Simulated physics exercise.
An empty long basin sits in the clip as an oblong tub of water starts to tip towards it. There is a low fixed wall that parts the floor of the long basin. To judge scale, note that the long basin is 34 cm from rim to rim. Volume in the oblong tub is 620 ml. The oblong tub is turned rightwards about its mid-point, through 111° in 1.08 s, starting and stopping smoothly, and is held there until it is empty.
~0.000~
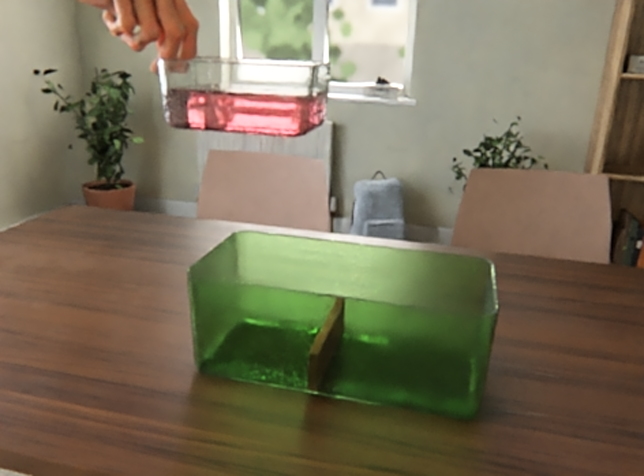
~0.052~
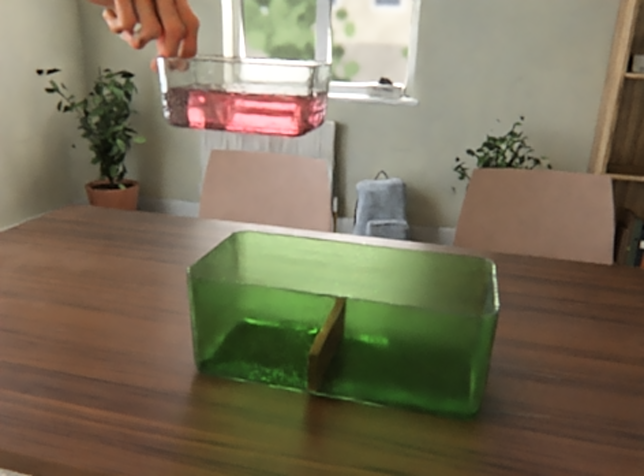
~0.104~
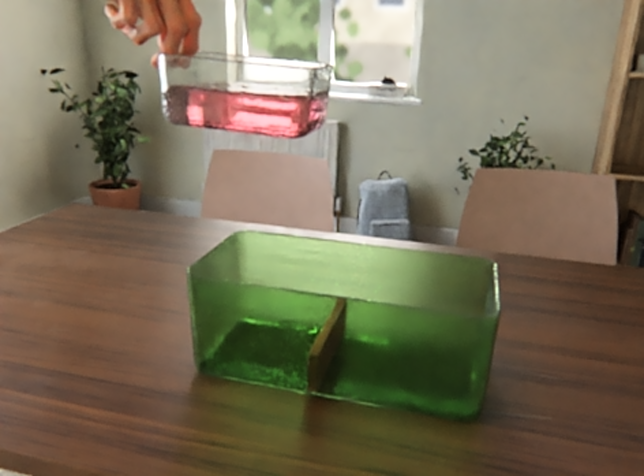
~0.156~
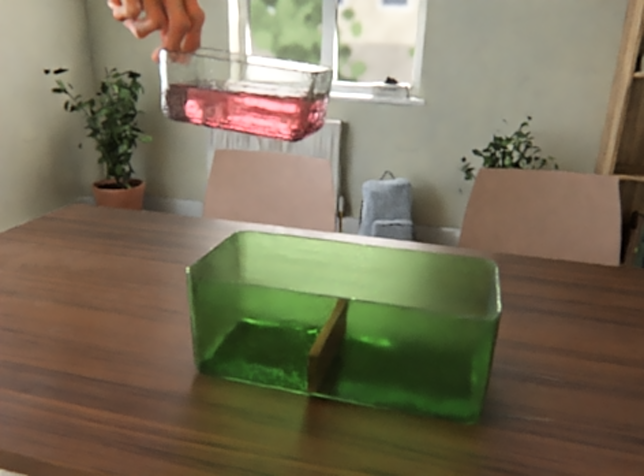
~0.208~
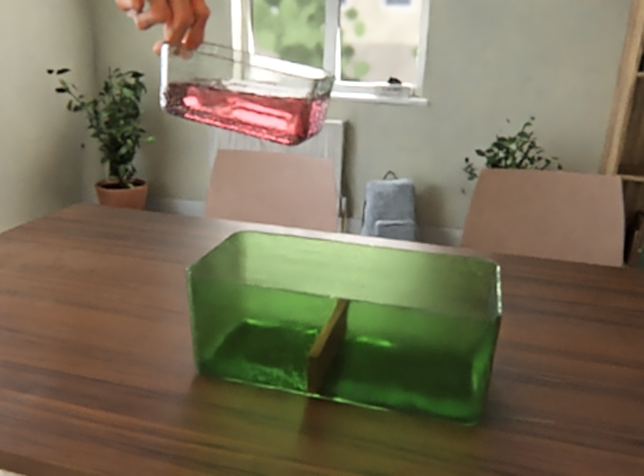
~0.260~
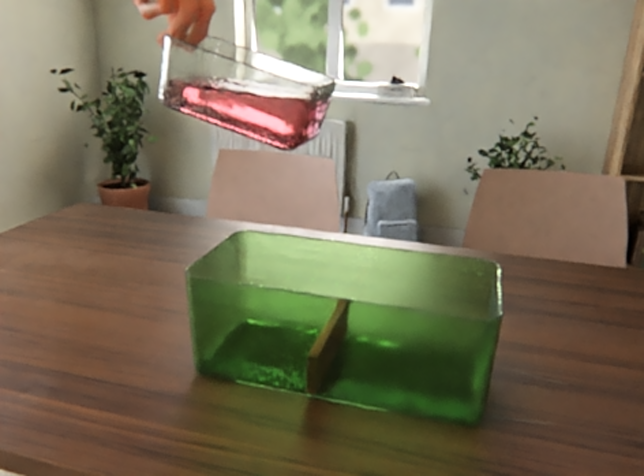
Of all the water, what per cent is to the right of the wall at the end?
I would say 70 percent.
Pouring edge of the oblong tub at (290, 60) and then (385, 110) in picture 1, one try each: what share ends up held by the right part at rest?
I'd expect close to 60 per cent and then close to 95 per cent.
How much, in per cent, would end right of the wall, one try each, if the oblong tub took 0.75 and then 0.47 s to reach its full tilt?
The first try gives around 75 percent, the second around 75 percent.
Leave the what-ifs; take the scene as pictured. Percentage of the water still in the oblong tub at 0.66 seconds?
Roughly 36 per cent.
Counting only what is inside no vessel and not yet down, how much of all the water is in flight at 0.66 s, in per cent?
It comes to roughly 50 per cent.
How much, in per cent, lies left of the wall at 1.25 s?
Left share: Approx. 28 %.
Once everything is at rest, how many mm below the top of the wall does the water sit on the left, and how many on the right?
On the left it's about 40 mm; on the right, about 32 mm.
After 0.66 s the tilt is 74° and 36 per cent is still to pour, 0 is left of the wall and 13 right of it.
After 0.95 s the tilt is 107° and 6 per cent is still to pour, 12 is left of the wall and 70 right of it.
After 1.25 s the tilt is 111° and 0 per cent is still to pour, 29 is left of the wall and 70 right of it.
After 1.58 s the tilt is 111° and 0 per cent is still to pour, 29 is left of the wall and 70 right of it.
In the end 29 per cent lies left of the wall, 70 right of it and 1 outside.
